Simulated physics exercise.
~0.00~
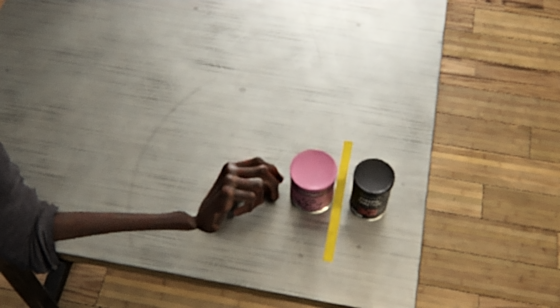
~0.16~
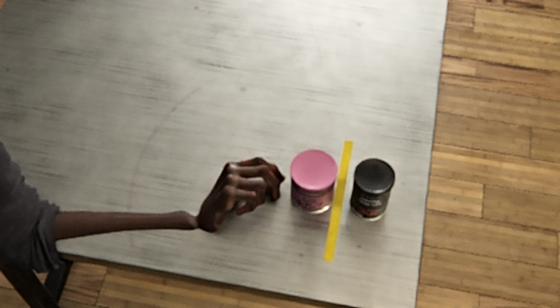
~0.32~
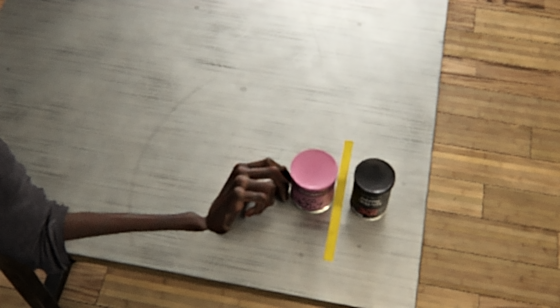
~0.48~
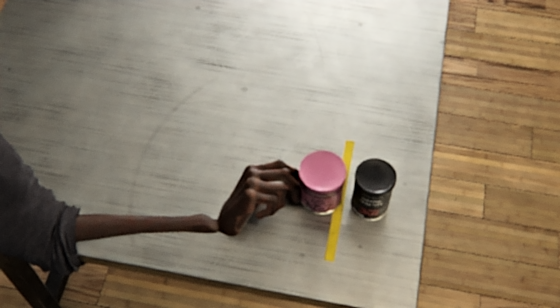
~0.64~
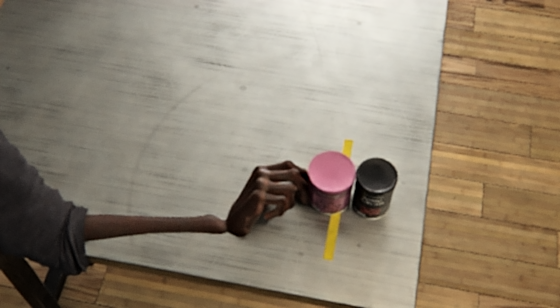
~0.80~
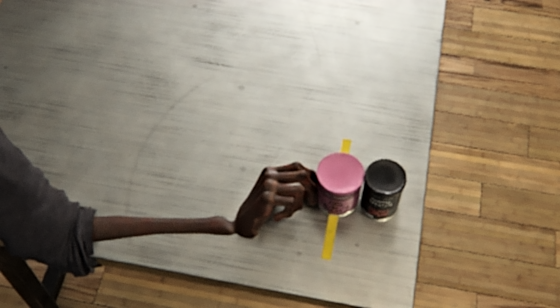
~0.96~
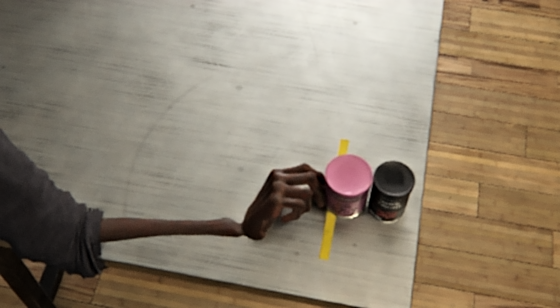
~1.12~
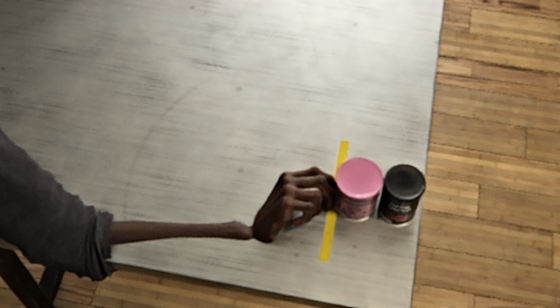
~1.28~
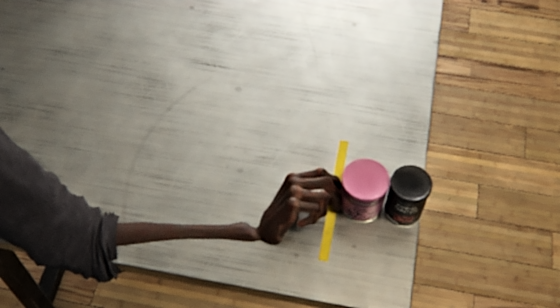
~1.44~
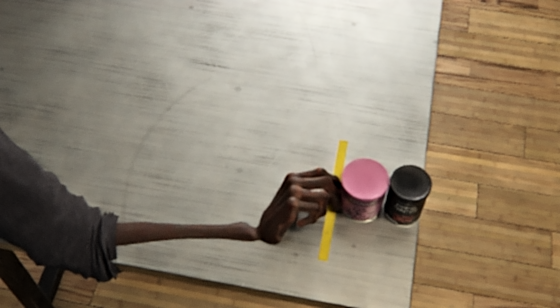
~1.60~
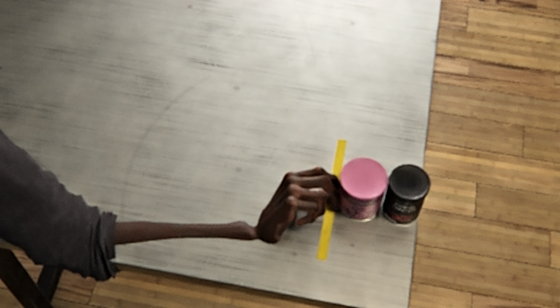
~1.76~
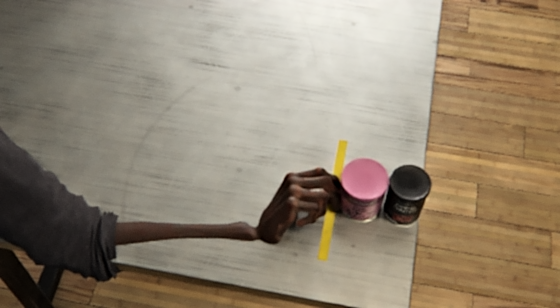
On a grey tabletop above a wooden floor, a hand pushed a pink-topped tin right, over a yellow tape strip and into a black tin, shoving both along until the hand stopped, with the black tin still upright at the table's right edge.
